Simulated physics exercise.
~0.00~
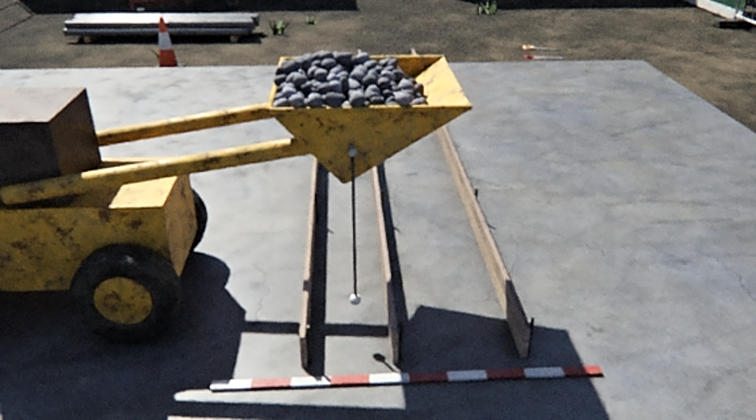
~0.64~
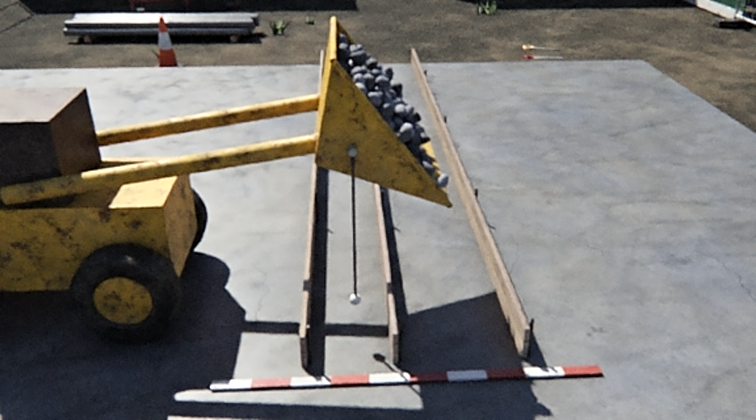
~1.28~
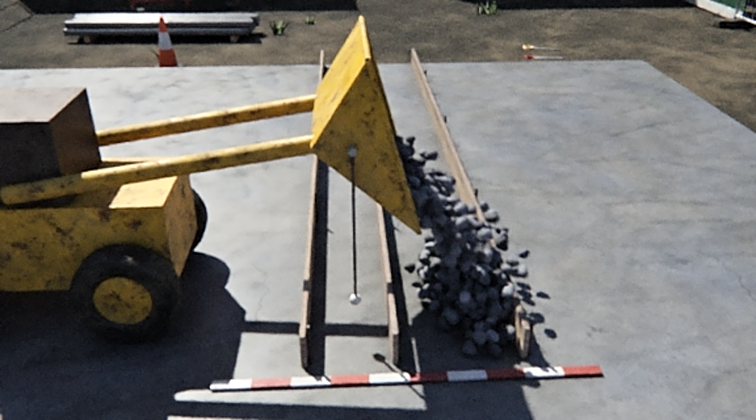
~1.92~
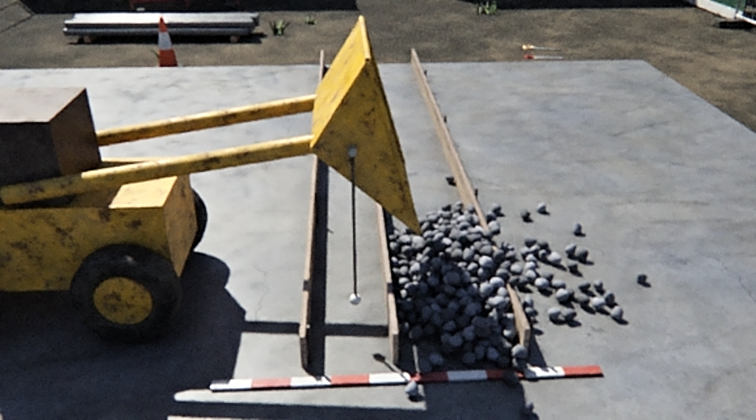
The clip shows a yellow loader tipping its raised bucket of grey cobbles to the right, spilling them between the farther two of three boards on a concrete floor. They settle in a heap there, with some scattered beyond the last board, while the emptied bucket stays tilted.
